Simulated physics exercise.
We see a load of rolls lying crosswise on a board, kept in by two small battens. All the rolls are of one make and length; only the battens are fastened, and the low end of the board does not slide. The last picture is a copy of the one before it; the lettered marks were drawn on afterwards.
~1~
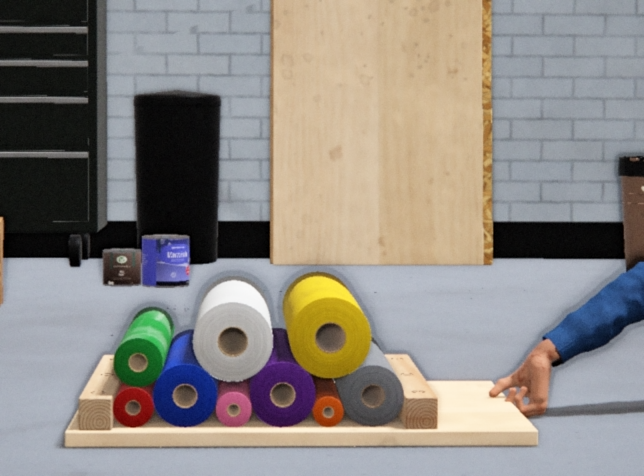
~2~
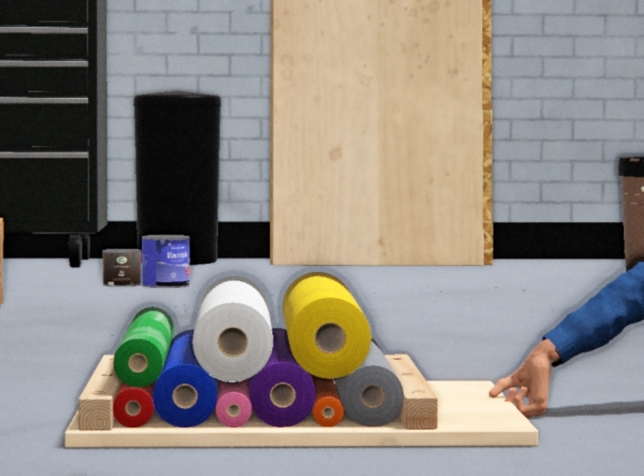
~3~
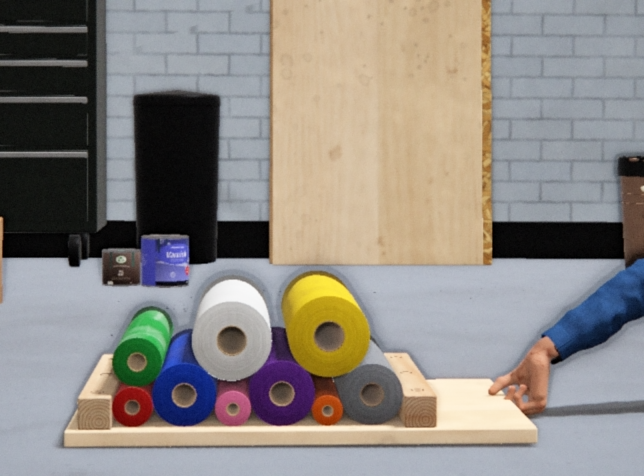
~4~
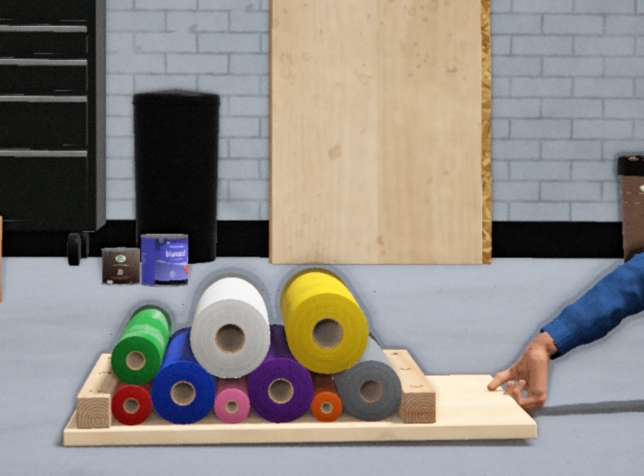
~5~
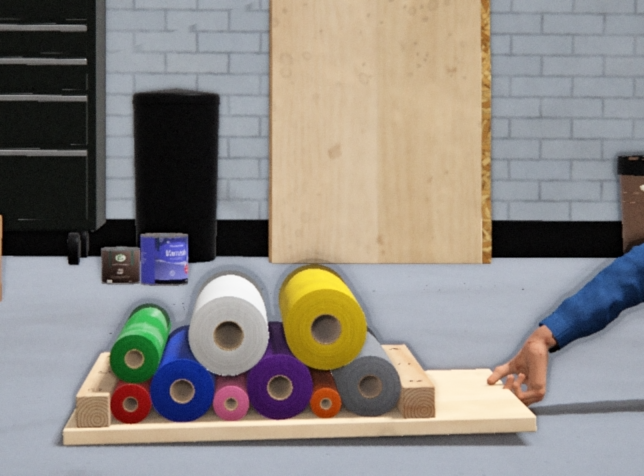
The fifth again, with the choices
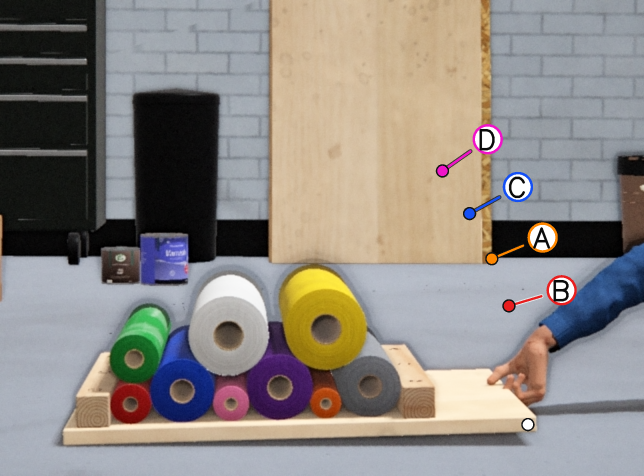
A hand in a blue sleeve holds the right end of a pale wooden board on a grey floor, seen from the front in a workshop with a pale brick wall. Between two battens lie red, blue, pink, purple, orange and grey rolls, with green, white and yellow ones on top. The hand raises the board's right end very slightly, the rolls barely shifting with it, while the camera stays still.
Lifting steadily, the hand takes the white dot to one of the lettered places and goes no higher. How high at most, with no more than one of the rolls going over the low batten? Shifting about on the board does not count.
The last mark within the limit is D.
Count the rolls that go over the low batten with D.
At D the number is one.
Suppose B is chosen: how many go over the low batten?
With B, one.
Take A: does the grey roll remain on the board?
Yes.
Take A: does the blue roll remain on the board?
The blue roll: Yes.
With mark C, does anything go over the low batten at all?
At C: Yes.
On the marked copy, A at (492, 259); B at (509, 306); C at (470, 213); D at (443, 171); the white dot at (528, 425).
Following D. Soon after the start, board at 20°.
Later, board at 35°.
In the end, board at 35°, one over the low batten (green).
As for the rest, A one over the low batten (green); B one over the low batten (green); C one over the low batten (green).
